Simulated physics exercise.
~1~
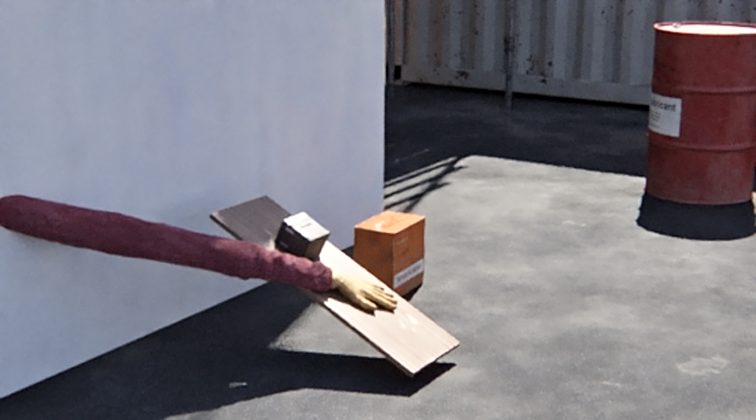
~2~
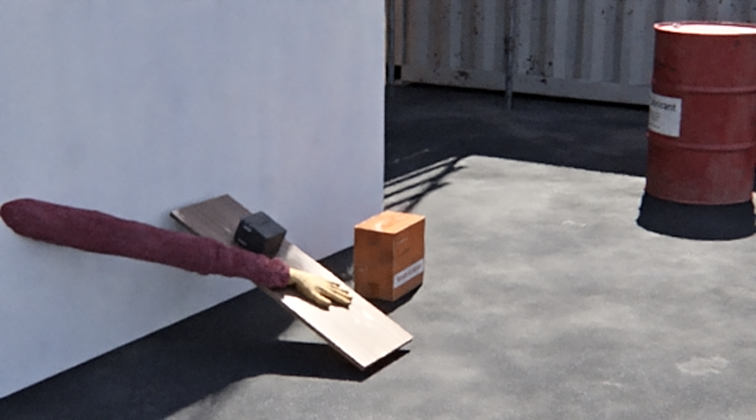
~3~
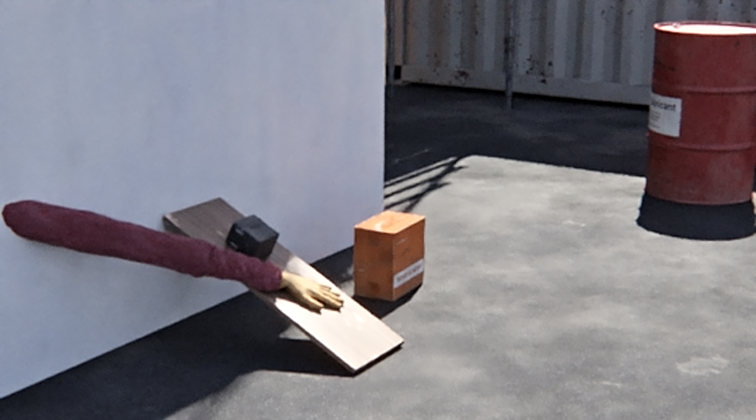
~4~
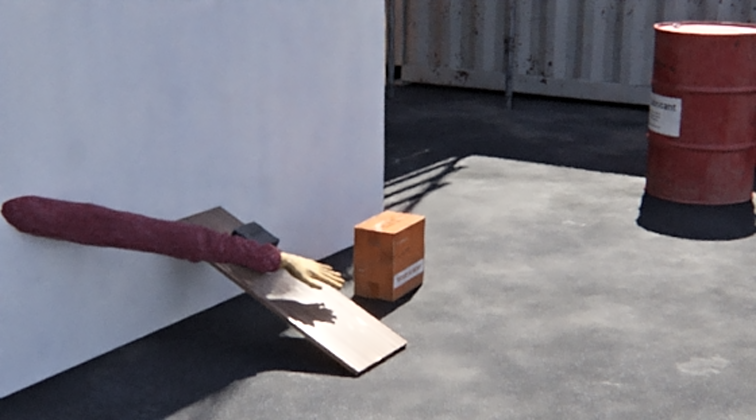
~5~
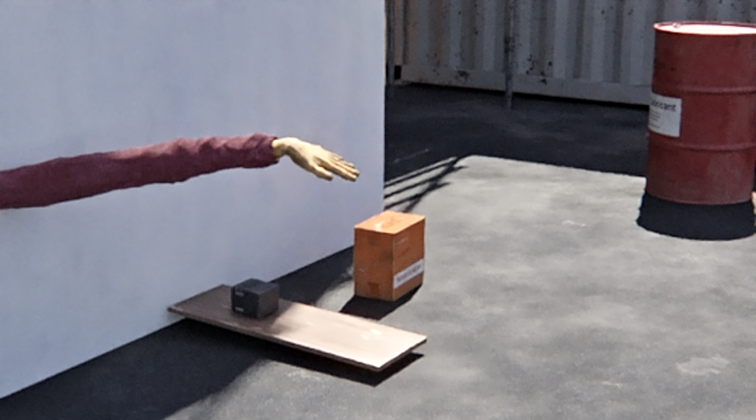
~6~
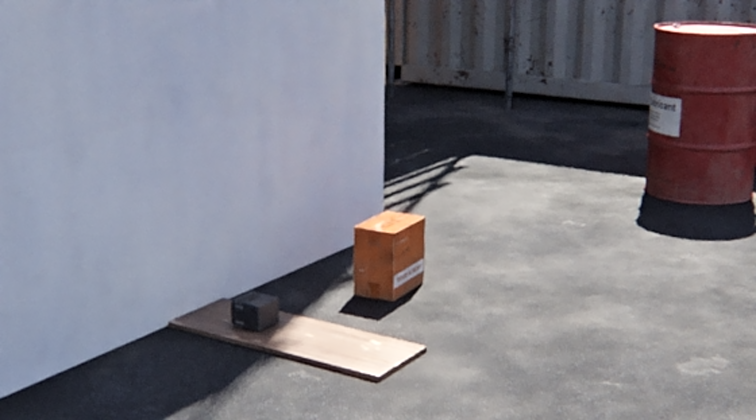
Beside a bare wall, a hand releases a tilted brown board, which slides down flat.
